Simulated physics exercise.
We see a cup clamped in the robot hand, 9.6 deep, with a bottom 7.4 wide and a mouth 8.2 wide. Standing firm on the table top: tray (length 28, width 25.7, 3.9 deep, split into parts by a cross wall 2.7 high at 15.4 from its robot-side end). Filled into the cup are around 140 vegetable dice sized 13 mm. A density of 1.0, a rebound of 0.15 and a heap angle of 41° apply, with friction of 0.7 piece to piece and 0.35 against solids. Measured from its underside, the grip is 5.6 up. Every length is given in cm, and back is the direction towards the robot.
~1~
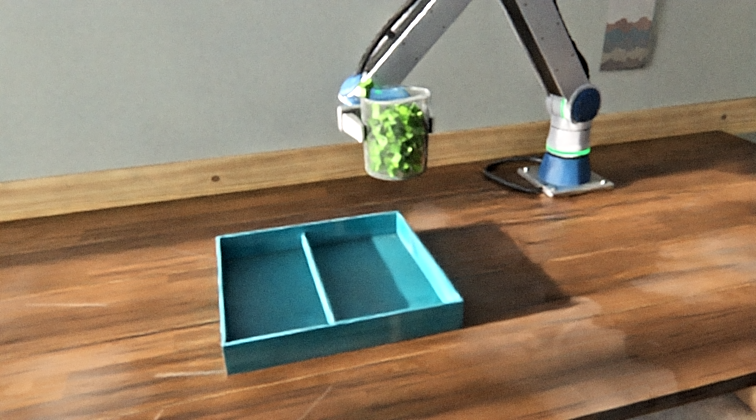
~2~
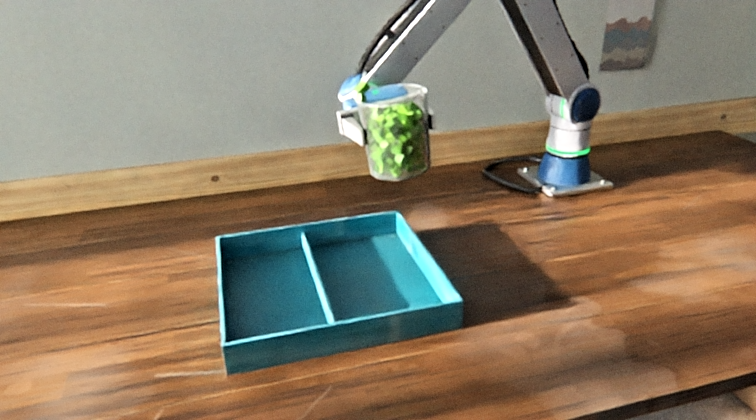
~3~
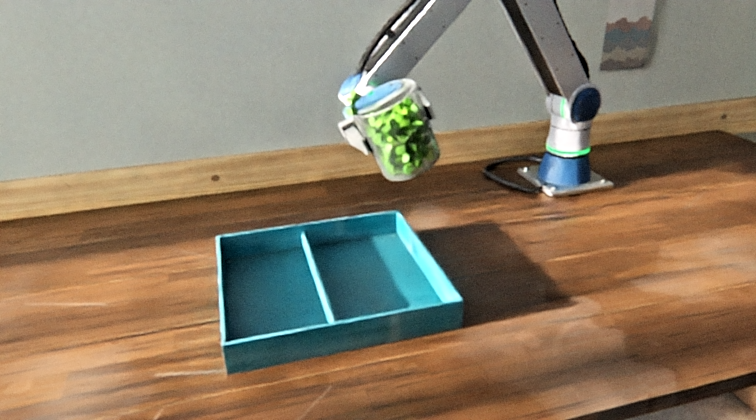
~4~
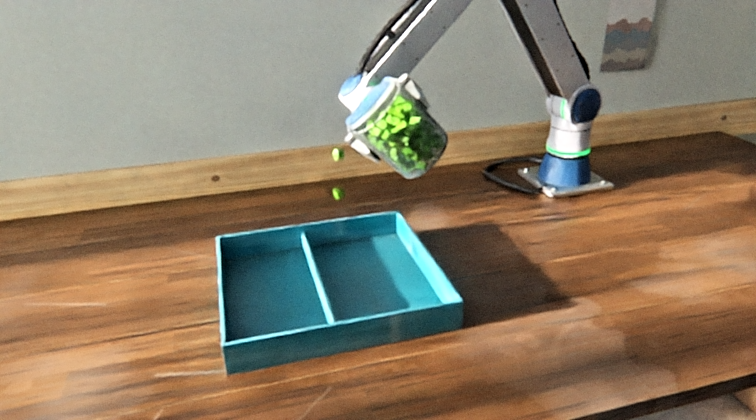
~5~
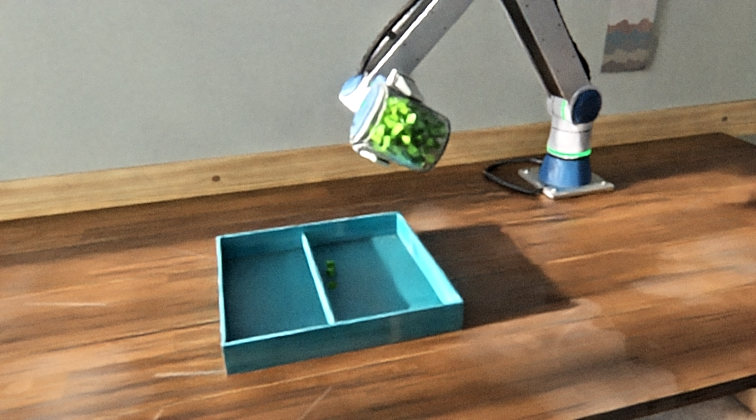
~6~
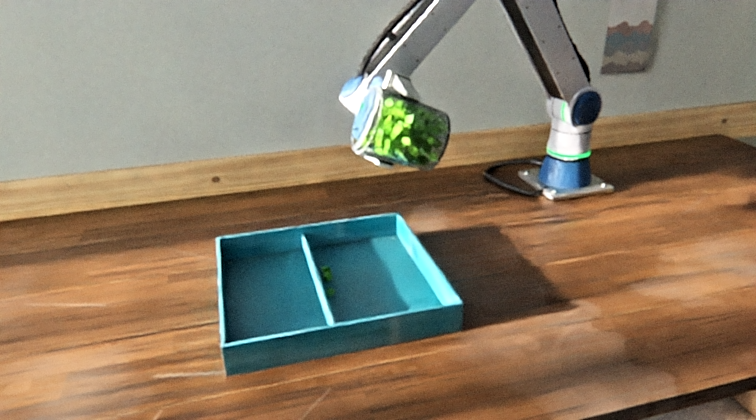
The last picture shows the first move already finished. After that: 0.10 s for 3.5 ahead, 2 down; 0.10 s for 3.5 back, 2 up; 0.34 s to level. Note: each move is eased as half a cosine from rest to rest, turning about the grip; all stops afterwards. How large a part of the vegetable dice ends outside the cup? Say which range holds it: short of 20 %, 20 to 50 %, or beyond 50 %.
The range short of 20 % holds it.
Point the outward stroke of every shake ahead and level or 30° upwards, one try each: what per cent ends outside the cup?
Result: Approx. 25 % and 40 %, one try each.
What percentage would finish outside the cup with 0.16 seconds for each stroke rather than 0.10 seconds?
It would be near 5 per cent.
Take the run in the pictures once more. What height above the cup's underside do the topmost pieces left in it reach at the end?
About 9.5 cm.
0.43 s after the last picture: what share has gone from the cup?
Close to 15 per cent of the load is out.
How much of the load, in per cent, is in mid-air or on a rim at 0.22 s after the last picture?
8 %.
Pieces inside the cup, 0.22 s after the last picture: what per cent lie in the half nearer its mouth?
Some 40 percent is in that half.
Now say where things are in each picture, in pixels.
Cup middle at (396, 133), level; upper third of the load around (394, 123), from x 365 to 420, top at y 85; 145 in the cup, in the first picture.
Cup middle at (396, 133), tilted 6° forward; upper third of the load around (397, 122), from x 360 to 420, top at y 85, in the second picture.
Cup middle at (398, 132), tilted 23° forward; upper third of the load around (399, 121), from x 350 to 430, top at y 95, in the third picture.
Cup middle at (400, 131), tilted 44° forward; upper third of the load around (402, 121), from x 340 to 435, top at y 100; 142 in the cup, 3 in flight or on a rim, in the fourth picture.
Cup middle at (402, 130), tilted 61° forward; upper third of the load around (405, 119), from x 330 to 440, top at y 100; 142 in the cup, 3 in the robot-side part, in the fifth picture.
Cup middle at (402, 131), tilted 67° forward; upper third of the load around (409, 119), from x 325 to 440, top at y 105; 142 in the cup, 3 in the robot-side part, in the sixth picture.
Then, 0.22 s after the last picture, tilted 67° forward, highest piece 24 above the table; 131 in the cup, 3 in the robot-side part, 11 in flight or on a rim.
Then, 0.43 s after the last picture, tilted 15° forward, highest piece 26 above the table; 125 in the cup, 13 in the robot-side part, 7 in the far-side part.
Then, 0.74 s after the last picture, level, highest piece 27 above the table; 125 in the cup, 13 in the robot-side part, 7 in the far-side part.
Then, 1.79 s after the last picture, level, highest piece 27 above the table; 125 in the cup, 13 in the robot-side part, 7 in the far-side part.
Final count, 125 in the cup, 13 in the robot-side part, 7 in the far-side part. That is 14 % outside the cup.
